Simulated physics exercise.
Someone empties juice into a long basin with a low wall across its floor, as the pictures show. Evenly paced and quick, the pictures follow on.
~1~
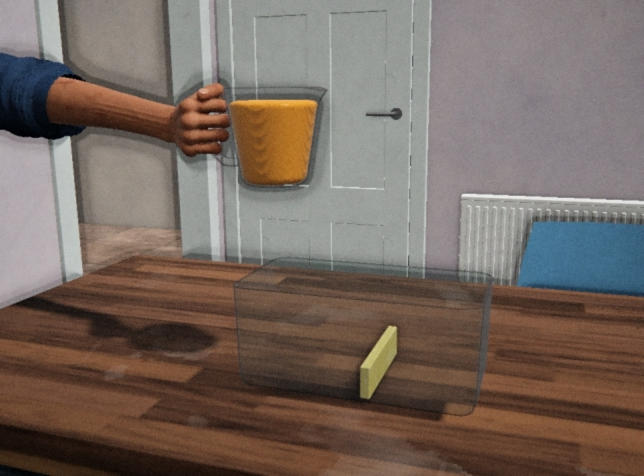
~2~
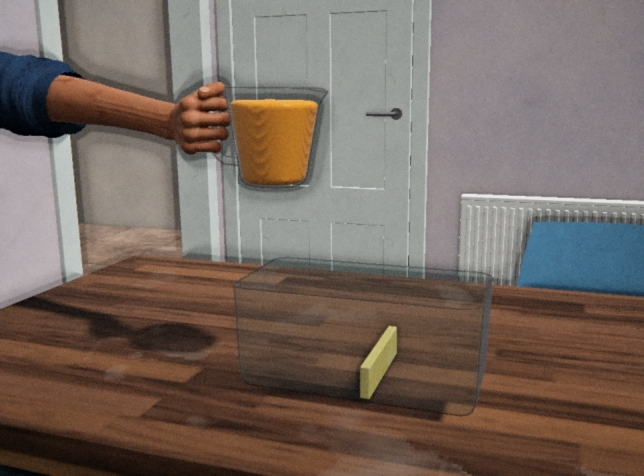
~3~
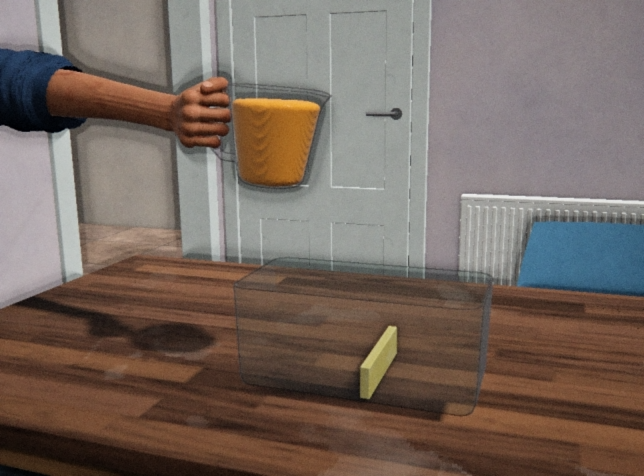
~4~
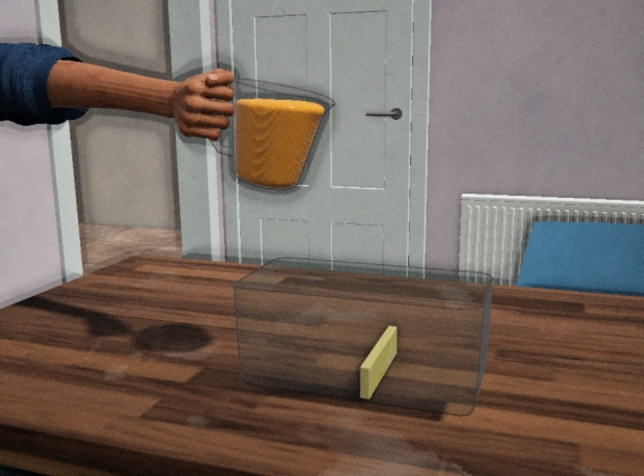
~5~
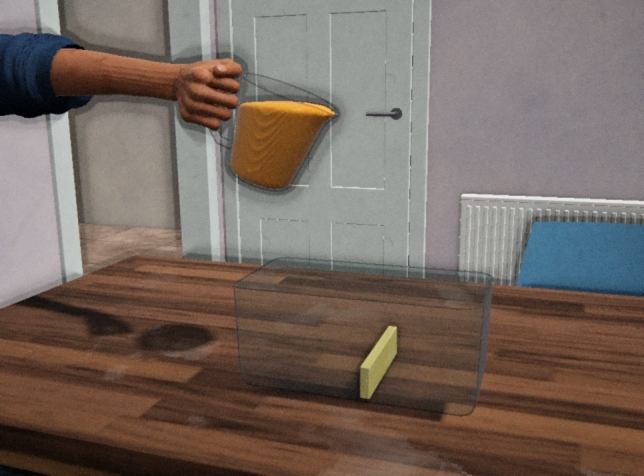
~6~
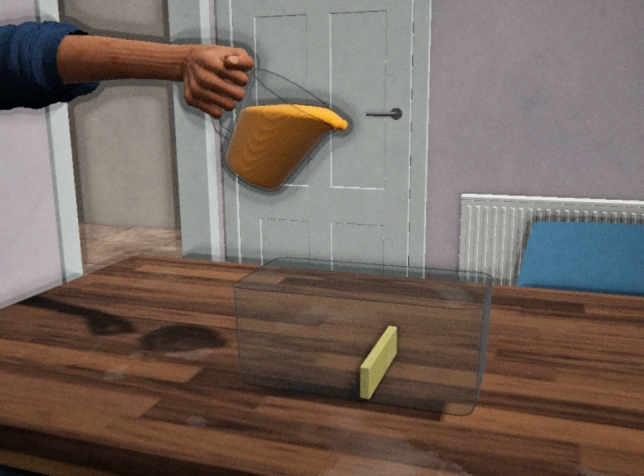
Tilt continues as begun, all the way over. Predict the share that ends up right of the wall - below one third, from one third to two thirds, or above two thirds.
Reaches a third, not past two thirds.
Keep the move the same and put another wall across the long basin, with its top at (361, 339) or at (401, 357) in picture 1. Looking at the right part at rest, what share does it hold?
First try close to 80 percent, second try close to 25 percent.
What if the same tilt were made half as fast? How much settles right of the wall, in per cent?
It comes to 75 per cent or so.
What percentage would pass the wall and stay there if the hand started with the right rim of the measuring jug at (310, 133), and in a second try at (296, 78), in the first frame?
You'd get 20 percent from the first and 20 percent from the second.
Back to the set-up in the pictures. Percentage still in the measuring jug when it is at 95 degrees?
Remaining fraction: Approx. 45 %.
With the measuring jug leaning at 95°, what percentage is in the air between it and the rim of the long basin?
Around 35 %.
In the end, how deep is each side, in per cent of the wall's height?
I'd say close to 30 per cent on the left side and 50 on the right.
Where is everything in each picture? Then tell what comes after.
It leans 0°; its right rim is at (326, 89); the juice meets the walls at (235, 103) and (317, 103); the long basin's rim runs from (256, 272) to (487, 292); the wall's top is at (380, 347), in the first picture.
It leans 1°; its right rim is at (327, 90); the juice meets the walls at (236, 102) and (318, 103), in the second picture.
It leans 6°; its right rim is at (330, 95); the juice meets the walls at (239, 101) and (320, 105), in the third picture.
It leans 13°; its right rim is at (335, 103); the juice meets the walls at (242, 102) and (325, 107), in the fourth picture.
It leans 22°; its right rim is at (339, 114); the juice meets the walls at (244, 107) and (334, 111), in the fifth picture.
It leans 33°; its right rim is at (341, 129); the juice meets the walls at (243, 116) and (338, 120); 2 per cent is over the edge, in the sixth picture.
A moment on, the measuring jug is tipped on its side and 45 per cent is still to pour, 1 is left of the wall and 21 right of it.
Next, the measuring jug is tipped right over and 4 per cent is still to pour, 32 is left of the wall and 52 right of it.
Then the measuring jug is tipped right over and 0 per cent is still to pour, 46 is left of the wall and 52 right of it.
Later the measuring jug is tipped right over and 0 per cent is still to pour, 45 is left of the wall and 53 right of it.
In the end 45 per cent lies left of the wall, 53 right of it and 2 outside.
